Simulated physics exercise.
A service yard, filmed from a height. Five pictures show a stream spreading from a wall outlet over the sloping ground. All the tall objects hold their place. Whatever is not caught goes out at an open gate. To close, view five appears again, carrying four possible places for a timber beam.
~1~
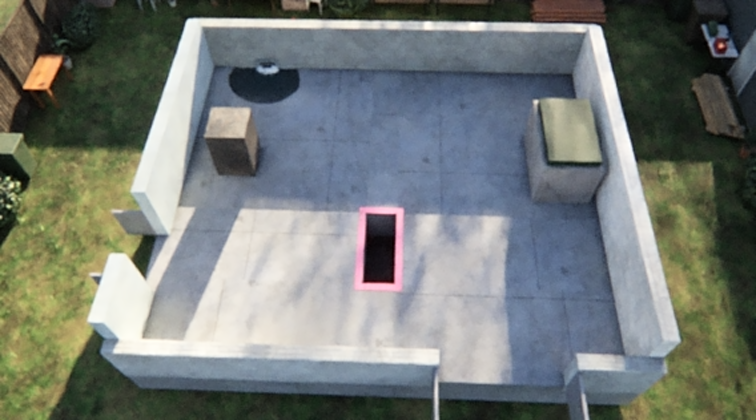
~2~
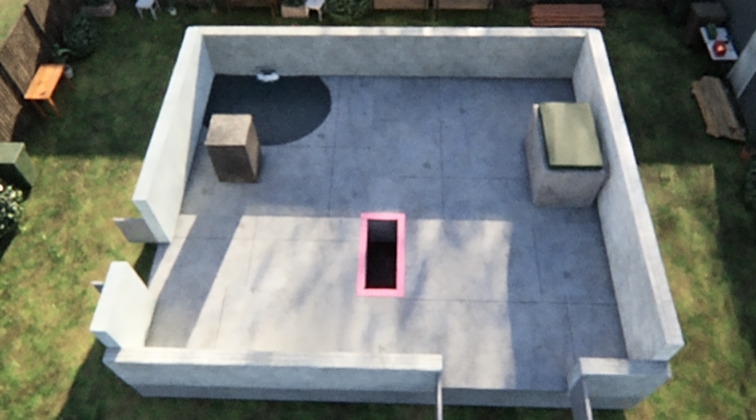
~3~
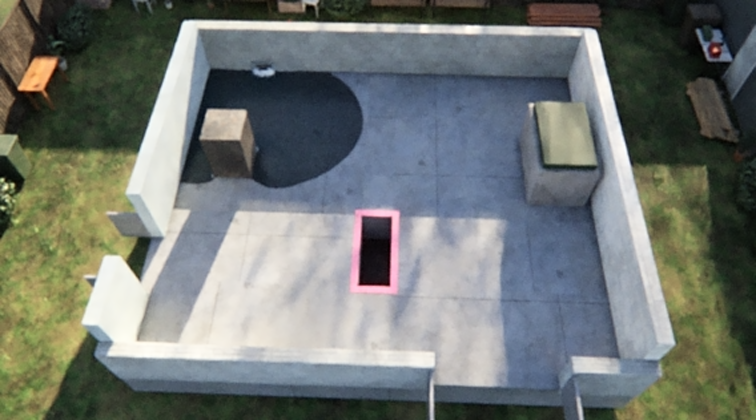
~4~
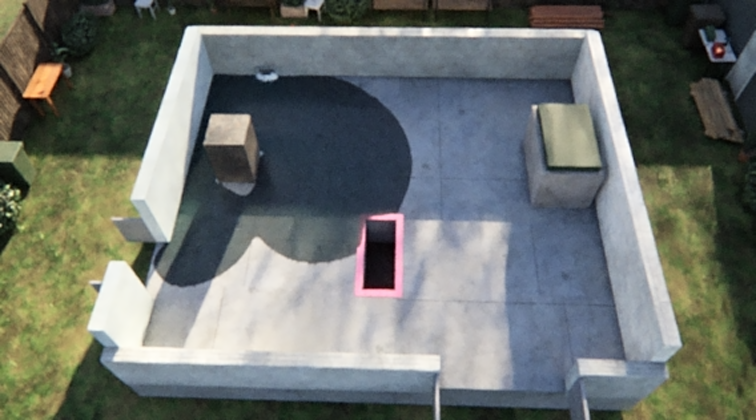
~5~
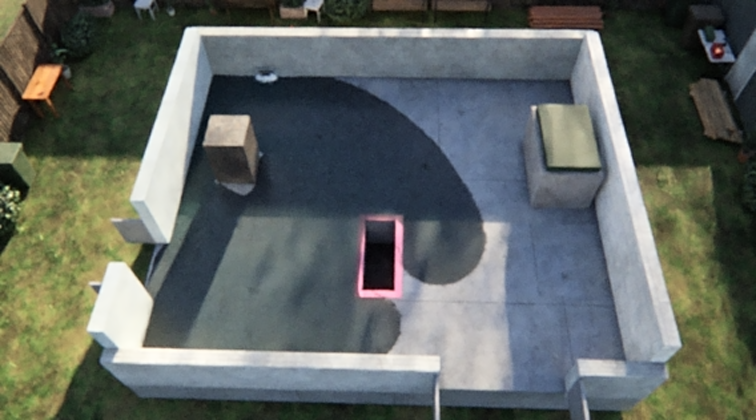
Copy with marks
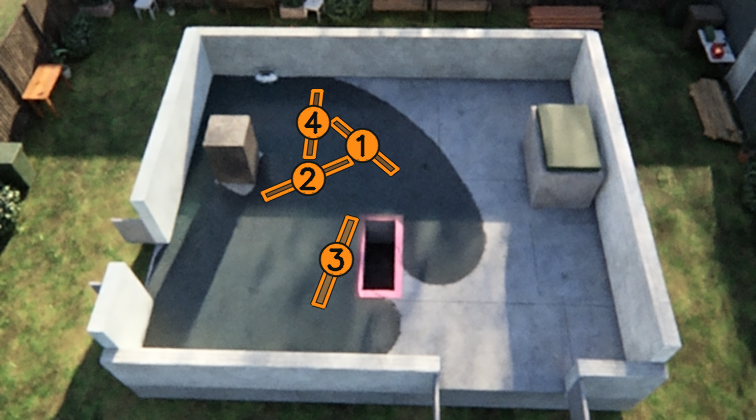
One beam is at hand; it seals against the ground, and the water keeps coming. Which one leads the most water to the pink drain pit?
I would pick spot 1.
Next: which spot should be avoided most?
It is 2.
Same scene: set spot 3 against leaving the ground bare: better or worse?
Spot 3 is worse.
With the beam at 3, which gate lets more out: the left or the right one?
The right gate.
On the marked copy, 1 from (333, 120) to (394, 171); 2 from (264, 196) to (350, 160); 3 from (318, 305) to (352, 218); 4 from (309, 157) to (317, 90).
With 1, about 28 % of the stream goes into the pink drain pit, about 71 % out by the gates.
With 2, about 5 % of the stream goes into the pink drain pit, about 94 % out by the gates.
With 3, about 20 % of the stream goes into the pink drain pit, about 79 % out by the gates.
With 4, about 18 % of the stream goes into the pink drain pit, about 81 % out by the gates.
